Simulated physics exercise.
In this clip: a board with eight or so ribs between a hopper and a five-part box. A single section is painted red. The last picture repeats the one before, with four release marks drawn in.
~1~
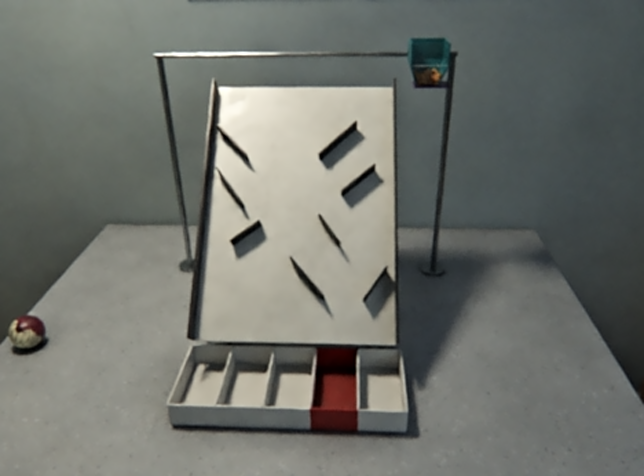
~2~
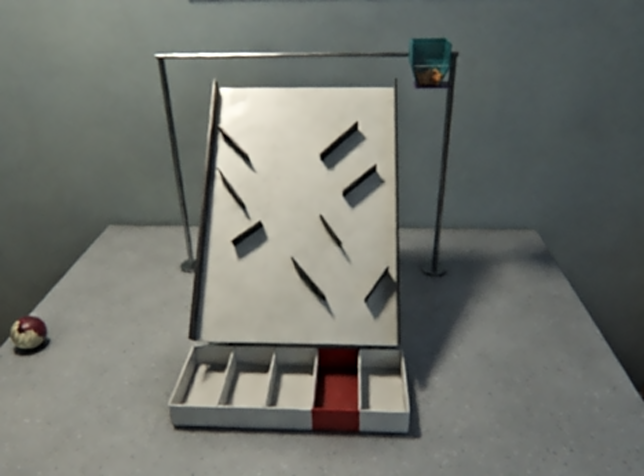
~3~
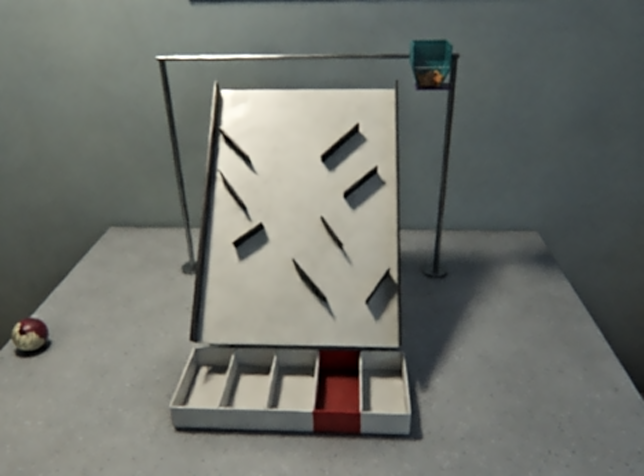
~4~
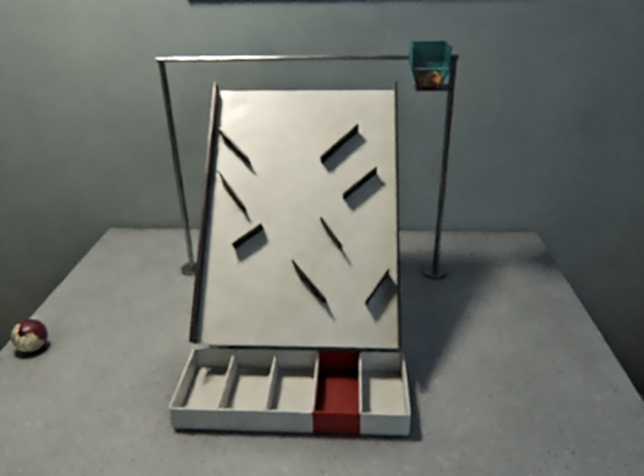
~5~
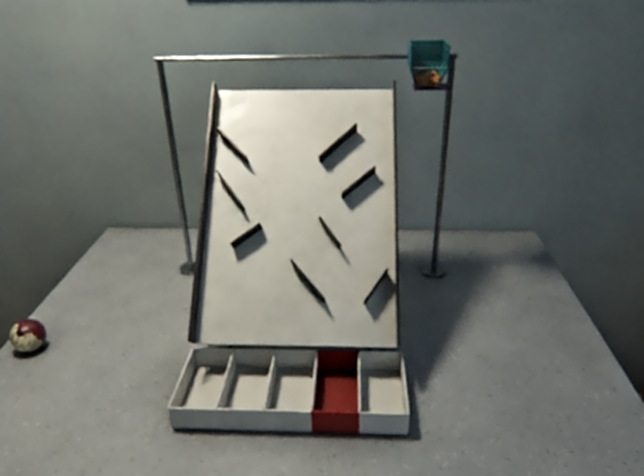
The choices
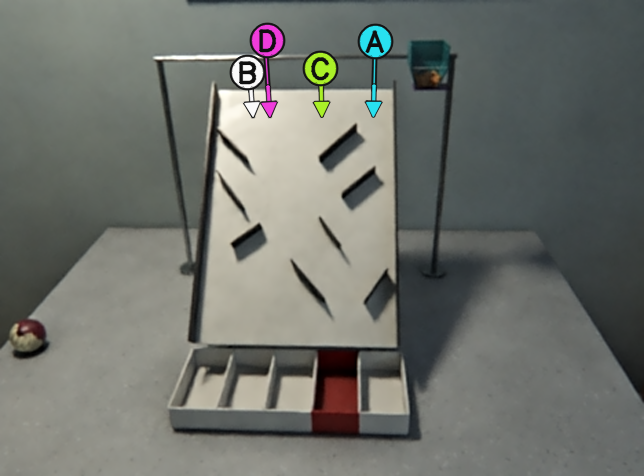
Nothing moves except a faint shift of the view around the ribbed, tilted board.
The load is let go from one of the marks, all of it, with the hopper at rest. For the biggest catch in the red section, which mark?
Best: A.
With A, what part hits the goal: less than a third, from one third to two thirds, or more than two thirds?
From one third to two thirds.
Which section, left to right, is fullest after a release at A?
The fourth from the left.
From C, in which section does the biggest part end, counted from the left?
The second from the left.
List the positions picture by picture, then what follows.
The first picture shows hopper at (427, 75), roasted chickpeas, door shut.
The second picture shows ribs (218, 124) to (248, 155), (320, 154) to (358, 121), (217, 168) to (243, 202).
The third picture shows ribs (344, 193) to (377, 166), (232, 243) to (262, 222), (321, 216) to (342, 245).
The fourth picture shows ribs (292, 260) to (325, 299), (366, 302) to (389, 269).
The fifth picture shows red section at (335, 421), number 4 of 5 from the left.
On the marked copy, mark A meets the board at (373, 111); mark B meets the board at (252, 111); mark C meets the board at (321, 111); mark D meets the board at (269, 111).
With A, about a third in the red section, about a third in other sections, about a quarter held on the board.
With B, a small part in the red section, about two thirds in other sections, a small part held on the board, a small part outside the box.
With C, a small part in the red section, about two thirds in other sections, a small part held on the board, a small part outside the box.
With D, none in the red section, most in other sections, a small part held on the board, a small part outside the box.
